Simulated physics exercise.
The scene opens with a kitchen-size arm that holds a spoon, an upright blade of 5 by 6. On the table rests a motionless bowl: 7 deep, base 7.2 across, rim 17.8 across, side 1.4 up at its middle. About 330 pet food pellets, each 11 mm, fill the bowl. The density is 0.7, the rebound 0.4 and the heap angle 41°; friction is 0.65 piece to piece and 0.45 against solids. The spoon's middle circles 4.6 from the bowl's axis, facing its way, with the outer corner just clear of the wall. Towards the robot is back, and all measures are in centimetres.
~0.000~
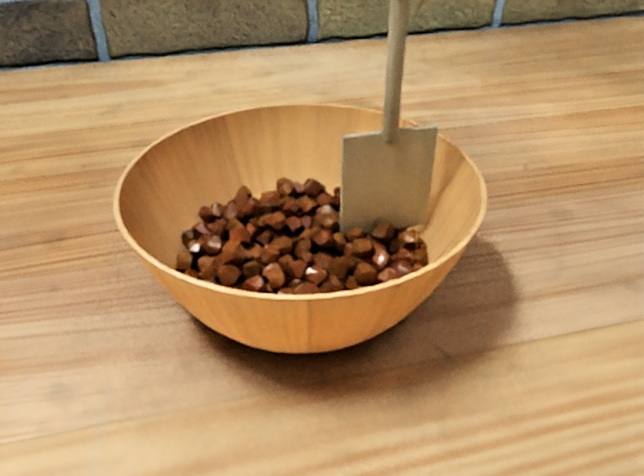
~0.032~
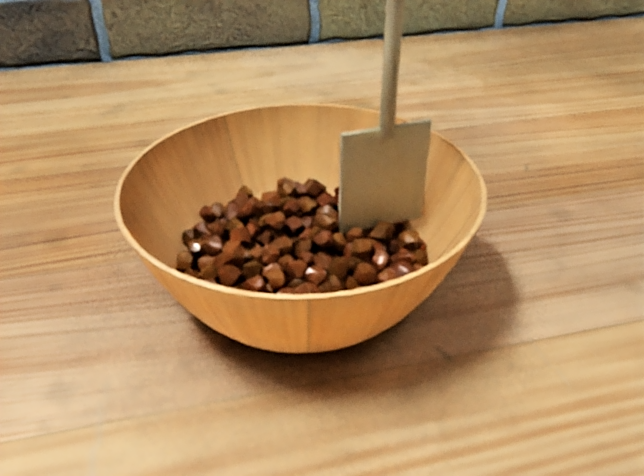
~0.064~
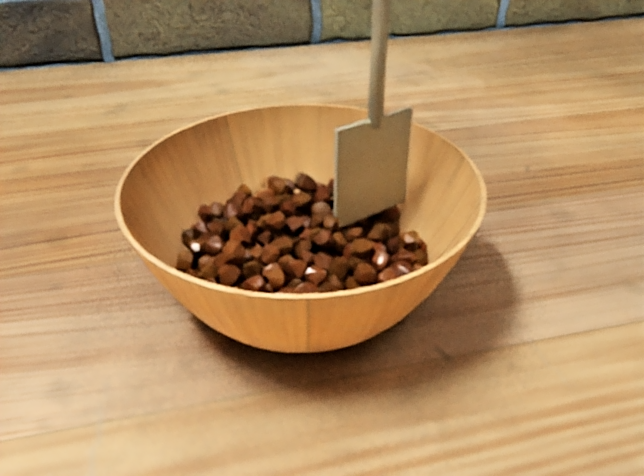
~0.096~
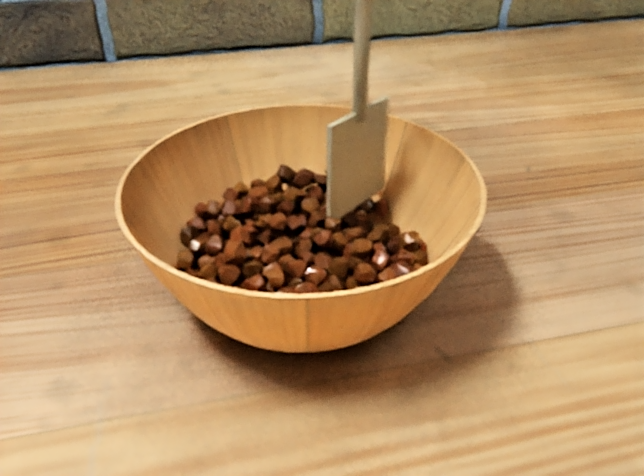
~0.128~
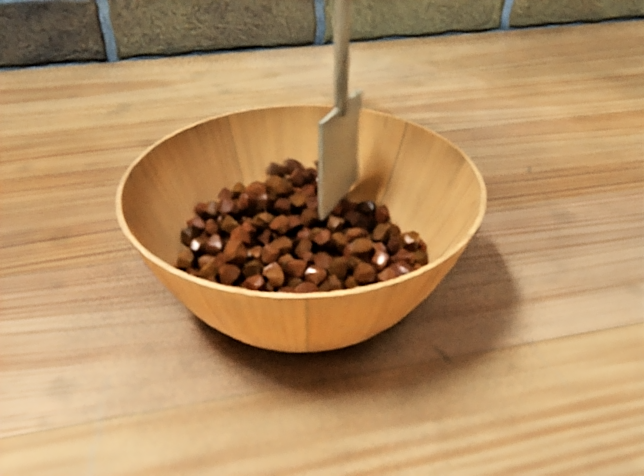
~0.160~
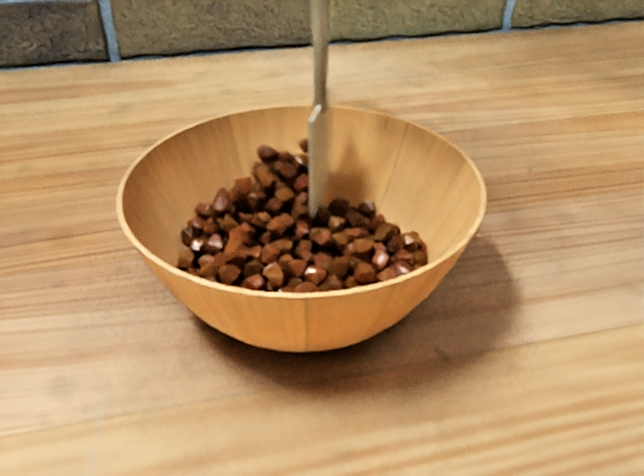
At the start, a flat, upright blade on a thin handle stands in brown pellets at the right side of a wooden bowl on a table. The blade then sweeps back and leftward, turning until it appears edge-on, while pellets pile higher toward the back and the bowl stays still.
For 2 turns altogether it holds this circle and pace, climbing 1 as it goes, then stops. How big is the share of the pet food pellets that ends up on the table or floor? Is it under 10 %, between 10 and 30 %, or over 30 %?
Under 10 %.
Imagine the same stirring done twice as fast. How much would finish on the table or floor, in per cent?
In that case, close to 15 in a hundred.
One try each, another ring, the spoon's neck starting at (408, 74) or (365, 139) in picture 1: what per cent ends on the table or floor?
Roughly 0 % and 5 %.
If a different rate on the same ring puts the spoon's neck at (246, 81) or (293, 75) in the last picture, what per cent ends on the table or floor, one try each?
First try: Around 20 %; second try: Around 10 %.
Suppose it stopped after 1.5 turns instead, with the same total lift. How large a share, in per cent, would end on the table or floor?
It would be around 5 per cent.
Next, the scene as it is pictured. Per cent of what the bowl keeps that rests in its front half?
Some 50 per cent.
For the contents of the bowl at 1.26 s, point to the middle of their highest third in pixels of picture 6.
The centre lies near (276, 277) in the last picture.
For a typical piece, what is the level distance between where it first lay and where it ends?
About 2 cm.
After 0.71 s, 324° round, highest piece 8 above the table; 321 in the bowl, 6 on the table or floor.
After 1.26 s, 222° round, highest piece 8 above the table; 315 in the bowl, 12 on the table or floor.
After 1.74 s, 0° round, highest piece 6 above the table; 314 in the bowl, 13 on the table or floor.
After 2.44 s, 0° round, highest piece 6 above the table; 314 in the bowl, 13 on the table or floor.
In the end, 314 in the bowl, 13 on the table or floor. That is 4 % on the table or floor.
